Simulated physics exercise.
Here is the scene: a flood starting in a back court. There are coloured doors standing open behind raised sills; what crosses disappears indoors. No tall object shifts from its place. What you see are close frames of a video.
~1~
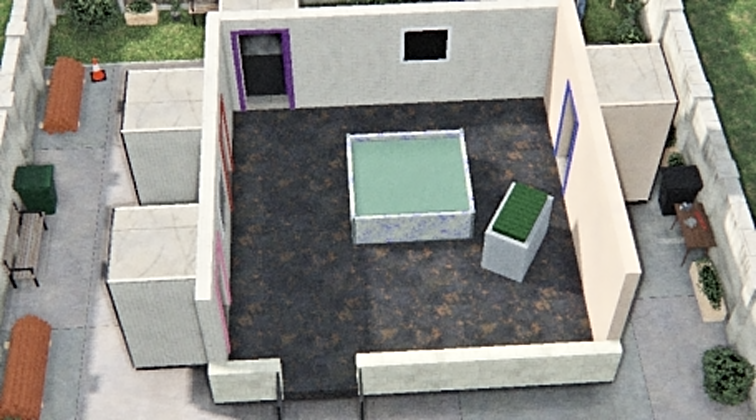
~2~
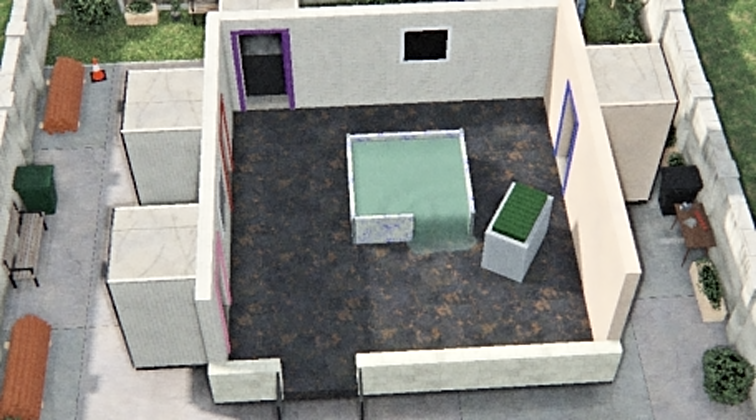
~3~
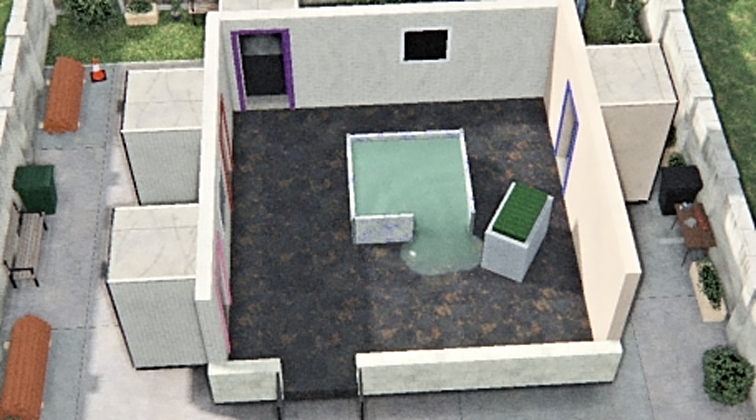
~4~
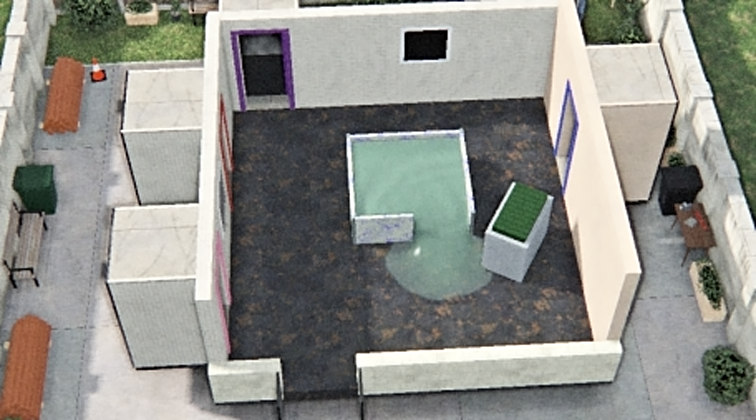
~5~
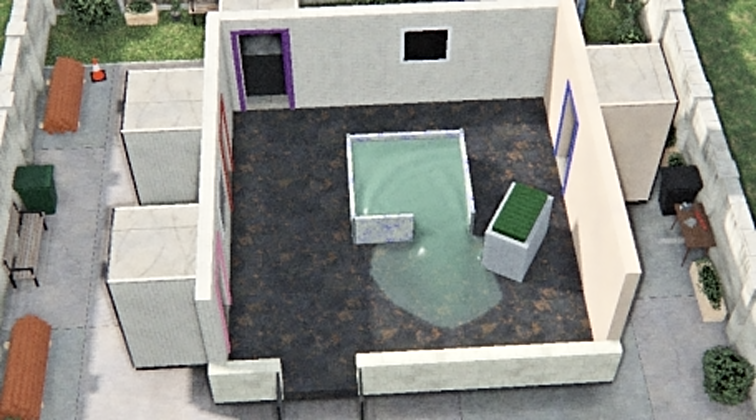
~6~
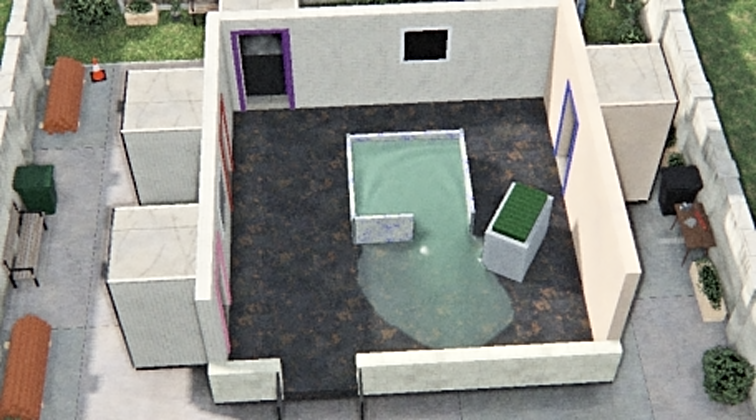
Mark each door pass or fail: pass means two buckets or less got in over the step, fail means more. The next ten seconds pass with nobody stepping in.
Purple door - pass, blue door - pass, red door - pass, pink door - fail.
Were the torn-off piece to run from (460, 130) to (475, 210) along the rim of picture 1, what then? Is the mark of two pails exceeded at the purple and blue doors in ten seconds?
Result - purple: Within bounds; blue: Beyond the limit.
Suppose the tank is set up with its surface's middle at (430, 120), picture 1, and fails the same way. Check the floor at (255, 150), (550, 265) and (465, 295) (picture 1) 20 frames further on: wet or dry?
Spared, hit, hit.
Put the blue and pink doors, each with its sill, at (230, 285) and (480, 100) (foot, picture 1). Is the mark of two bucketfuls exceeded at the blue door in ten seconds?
Blue door: Goes past it.
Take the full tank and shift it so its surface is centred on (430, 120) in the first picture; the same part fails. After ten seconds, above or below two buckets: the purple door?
Purple door: Falls short.
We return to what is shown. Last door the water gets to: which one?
The purple door.
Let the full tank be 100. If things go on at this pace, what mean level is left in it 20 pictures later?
Roughly 40 percent.
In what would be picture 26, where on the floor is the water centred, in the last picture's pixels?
Somewhere near (437, 268).
A moment on, water covers 25 % of the floor; the purple door not reached, the blue door not reached, the red door not reached, the pink door not reached.
Next, water covers 30 % of the floor; the purple door not reached, the blue door not reached, the red door not reached, the pink door not reached.
Then, water covers 50 % of the floor; the purple door not reached, the blue door wet at the sill, nothing in, the red door not reached, the pink door under two buckets in.
Later, water covers 75 % of the floor; the purple door not reached, the blue door under two buckets in, the red door wet at the sill, nothing in, the pink door far over two buckets in.
In the end, water covers 95 % of the floor; the purple door wet at the sill, nothing in, the blue door under two buckets in, the red door wet at the sill, nothing in, the pink door far over two buckets in.
